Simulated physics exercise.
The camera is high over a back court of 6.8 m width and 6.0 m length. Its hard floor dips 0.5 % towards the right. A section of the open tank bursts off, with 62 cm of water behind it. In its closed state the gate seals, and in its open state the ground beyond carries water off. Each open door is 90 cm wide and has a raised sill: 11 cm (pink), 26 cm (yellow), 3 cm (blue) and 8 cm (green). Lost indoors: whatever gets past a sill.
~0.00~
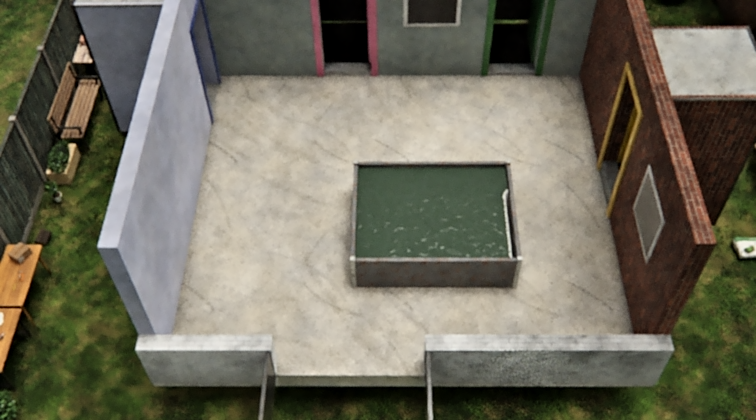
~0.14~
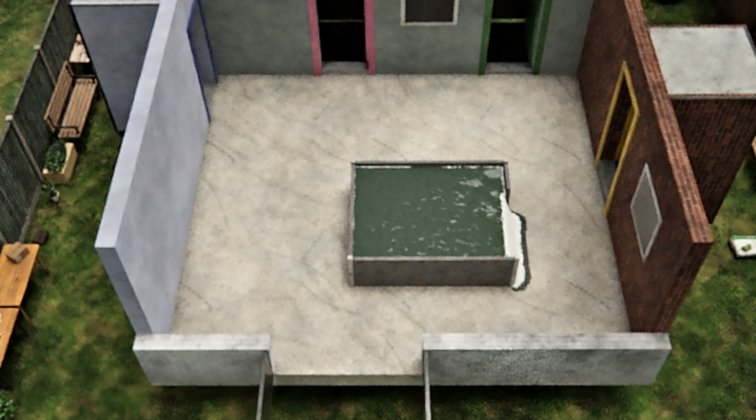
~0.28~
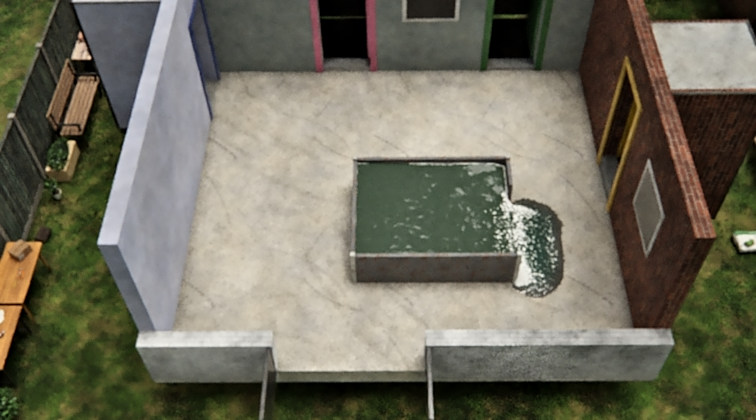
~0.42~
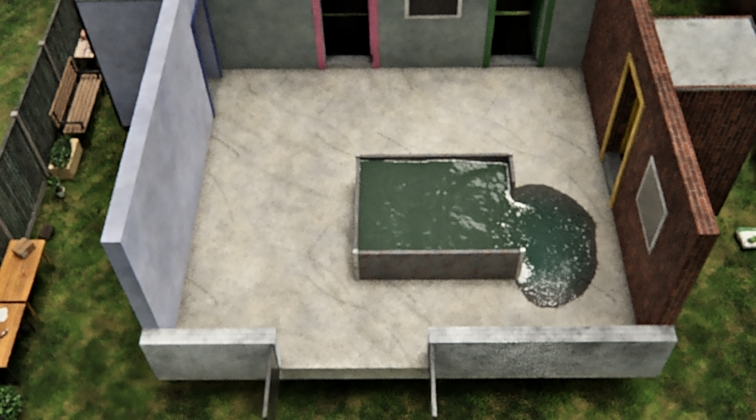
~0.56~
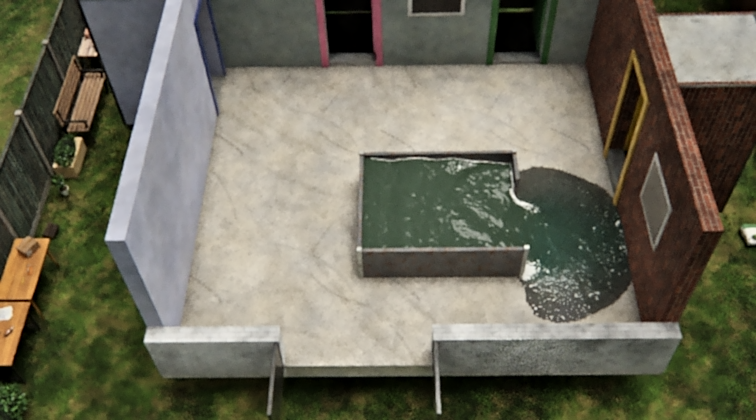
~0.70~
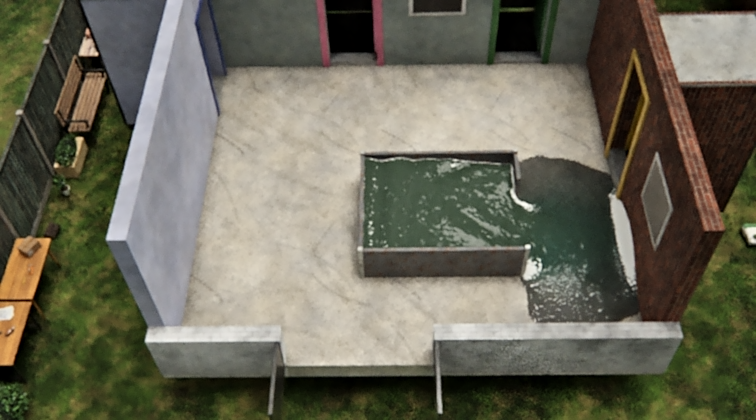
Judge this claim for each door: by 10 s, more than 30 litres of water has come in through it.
At the end, pink door: Not over; yellow door: Not over; blue door: Over; green door: Over.
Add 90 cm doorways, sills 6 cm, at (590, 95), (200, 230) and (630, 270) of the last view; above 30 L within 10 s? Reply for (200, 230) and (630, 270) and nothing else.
Door 1: Lower; door 2: Higher.
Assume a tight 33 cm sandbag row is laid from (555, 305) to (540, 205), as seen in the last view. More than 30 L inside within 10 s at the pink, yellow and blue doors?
So then pink is inside it, yellow is inside it and blue is inside it.
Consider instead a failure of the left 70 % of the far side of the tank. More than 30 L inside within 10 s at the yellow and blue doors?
Result: Yellow limit not passed, blue limit passed.
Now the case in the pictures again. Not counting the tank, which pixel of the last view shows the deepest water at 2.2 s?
Roughly pixel (637, 337).
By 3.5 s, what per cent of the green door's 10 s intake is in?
Fraction in by then: Around 25 per cent.
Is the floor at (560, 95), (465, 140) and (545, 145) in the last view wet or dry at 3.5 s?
Soaked, soaked, soaked.
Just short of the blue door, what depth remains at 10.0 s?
10.0 cm.
After 1.4 s water covers 15 % of the floor and is deepest (44 cm) near (640, 348); pink door not reached, yellow door 21 cm at the sill, 0 L in, blue door not reached, green door not reached.
After 2.2 s water covers 25 % of the floor and is deepest (46 cm) near (637, 337); pink door not reached, yellow door 22 cm at the sill, 0 L in, blue door not reached, green door not reached.
After 3.5 s water covers 45 % of the floor and is deepest (29 cm) near (627, 348); pink door not reached, yellow door 16 cm at the sill, 1 L in, blue door not reached, green door 18 cm at the sill, 23 L in.
After 6.0 s water covers 80 % of the floor and is deepest (18 cm) near (231, 329); pink door 4 cm at the sill, 0 L in, yellow door 11 cm at the sill, 1 L in, blue door 4 cm at the sill, 0 L in, green door 13 cm at the sill, 78 L in.
After 10.0 s water covers 100 % of the floor and is deepest (12 cm) near (311, 83); pink door 3 cm at the sill, 0 L in, yellow door 6 cm at the sill, 1 L in, blue door 10 cm at the sill, 69 L in, green door 8 cm at the sill, 99 L in.
